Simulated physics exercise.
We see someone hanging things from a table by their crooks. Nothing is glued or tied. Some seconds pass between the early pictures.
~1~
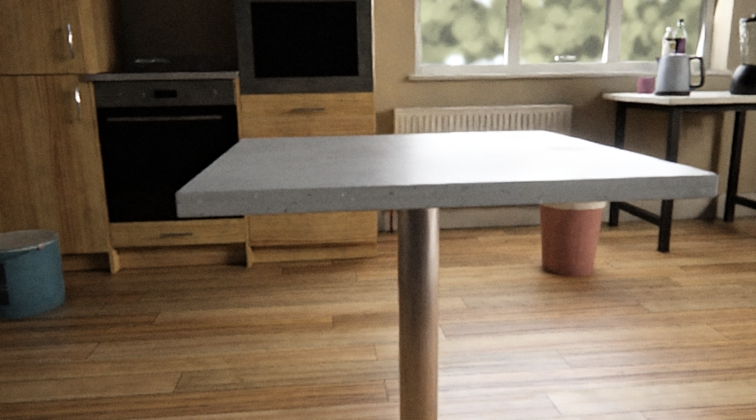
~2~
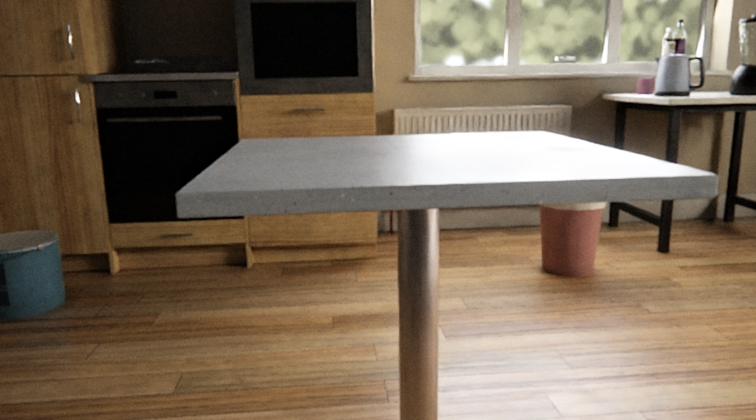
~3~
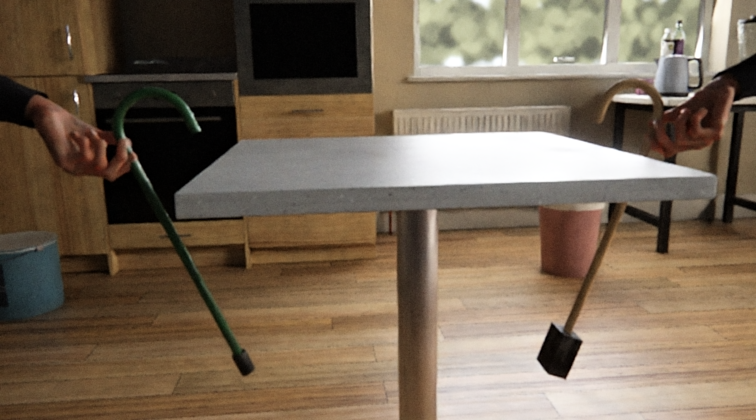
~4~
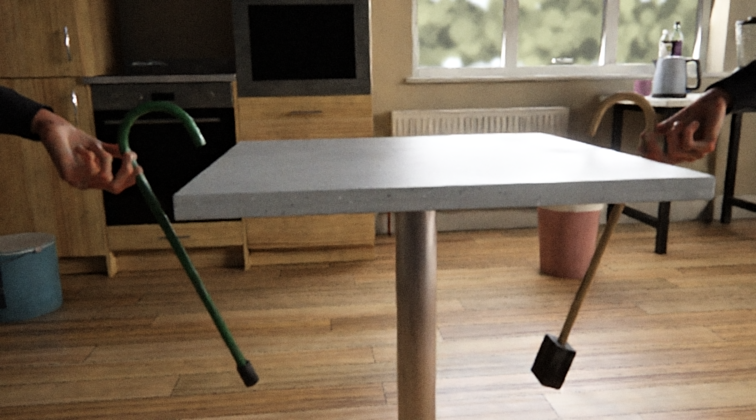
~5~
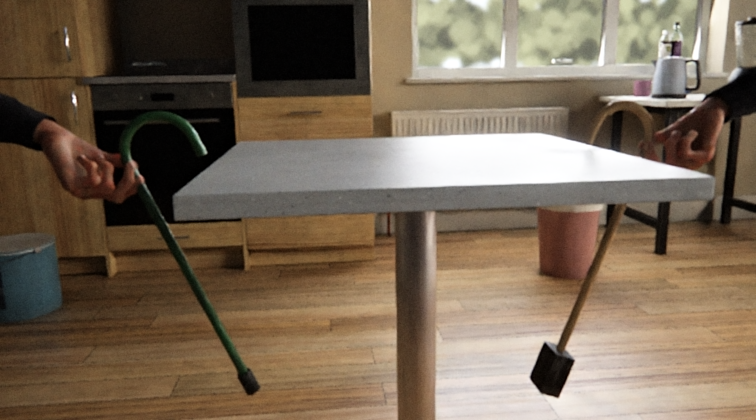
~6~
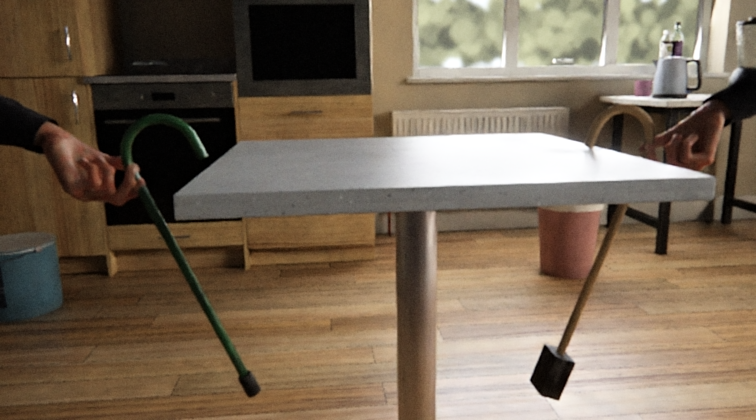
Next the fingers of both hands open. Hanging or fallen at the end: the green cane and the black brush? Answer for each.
Outcome: The green cane slips off; the black brush hangs from the table.
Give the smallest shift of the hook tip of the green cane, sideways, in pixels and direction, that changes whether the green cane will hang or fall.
Some 12 pixels, right.
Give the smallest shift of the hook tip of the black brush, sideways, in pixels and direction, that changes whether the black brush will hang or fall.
A shift of 16 pixels, going right.
Then, 0.32 s later than the last frame, green cane fallen; black brush at rest near (578, 252).
Then, 0.50 s later than the last frame, green cane dropping; black brush at rest near (579, 252).
When it is over, the green cane drops past the edge; the black brush remains in place, near (578, 252).
